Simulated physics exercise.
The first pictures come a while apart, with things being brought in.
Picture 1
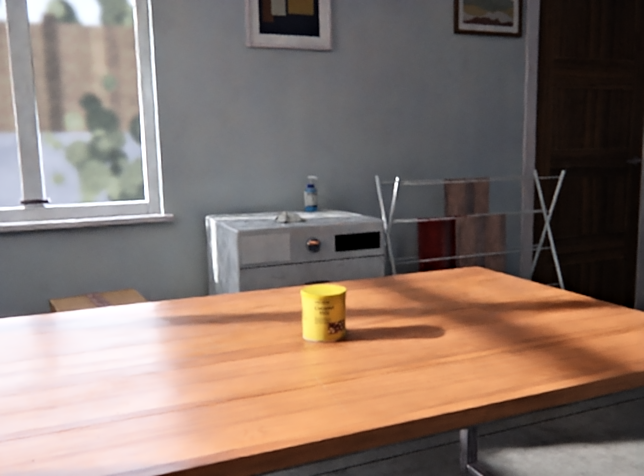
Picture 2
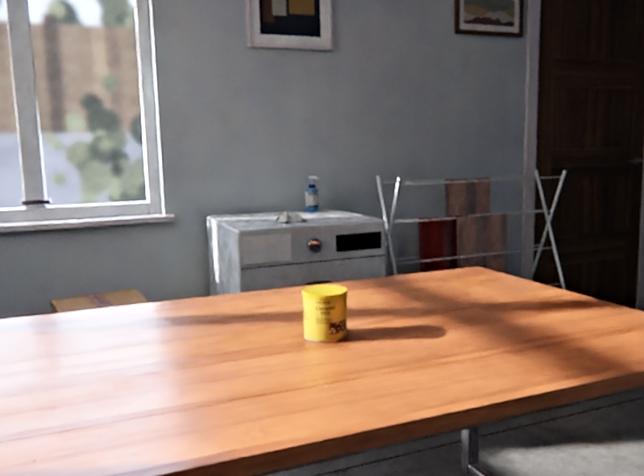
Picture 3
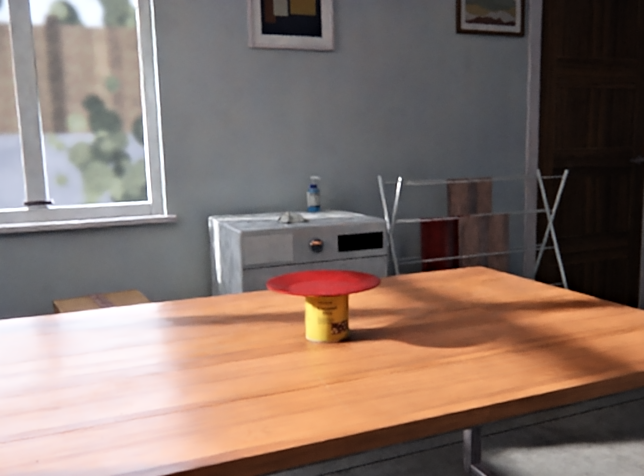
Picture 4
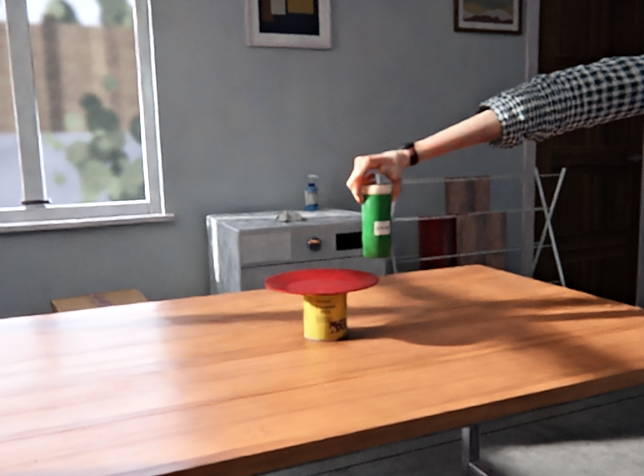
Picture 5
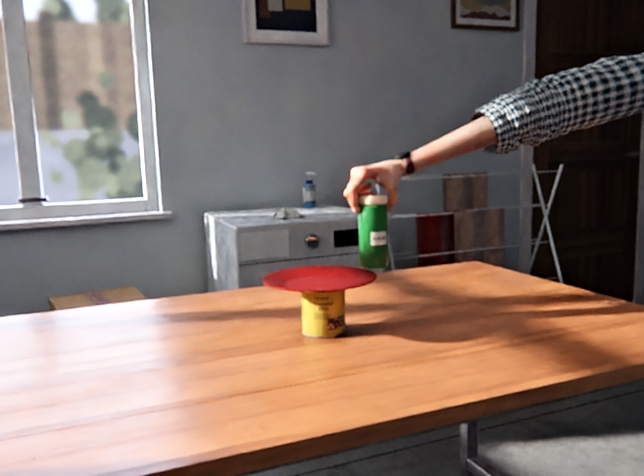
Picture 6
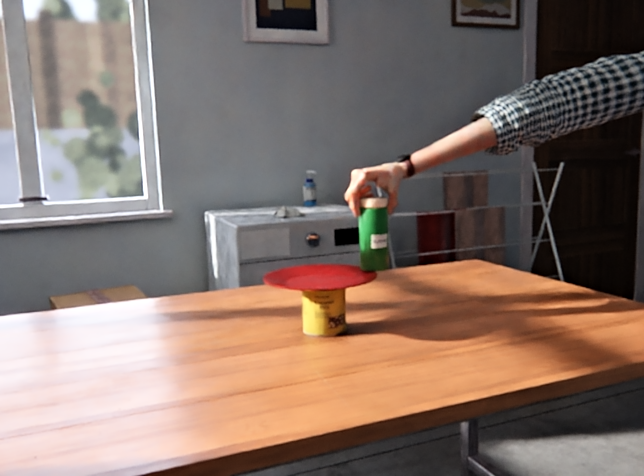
The clip opens on a yellow tin standing alone on a wooden table, and then a red plate appears balanced on top of it. A hand in a checked sleeve, reaching in from the right, holds a green jar above the plate's right side and lowers it slightly to the rim, keeping hold of it.
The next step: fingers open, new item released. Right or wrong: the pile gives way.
Right.
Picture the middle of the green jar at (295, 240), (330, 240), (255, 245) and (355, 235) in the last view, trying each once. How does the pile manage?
Result per case: First still standing, second still standing, third toppled, fourth still standing.
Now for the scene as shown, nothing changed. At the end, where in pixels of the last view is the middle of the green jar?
End spot: Near (418, 303).
Then, 0.30 s past the last view, green jar rocked 32° from its first pose near (390, 240).
Then, 0.40 s past the last view, green jar now fallen.
Then, 0.50 s past the last view, things are still on the move.
Then, 1.60 s past the last view, nothing new.
Finally, fallen, green jar; the other 2 still in place. Final places as the last picture's camera would see them, green jar near (418, 303). The pile loses its balance.
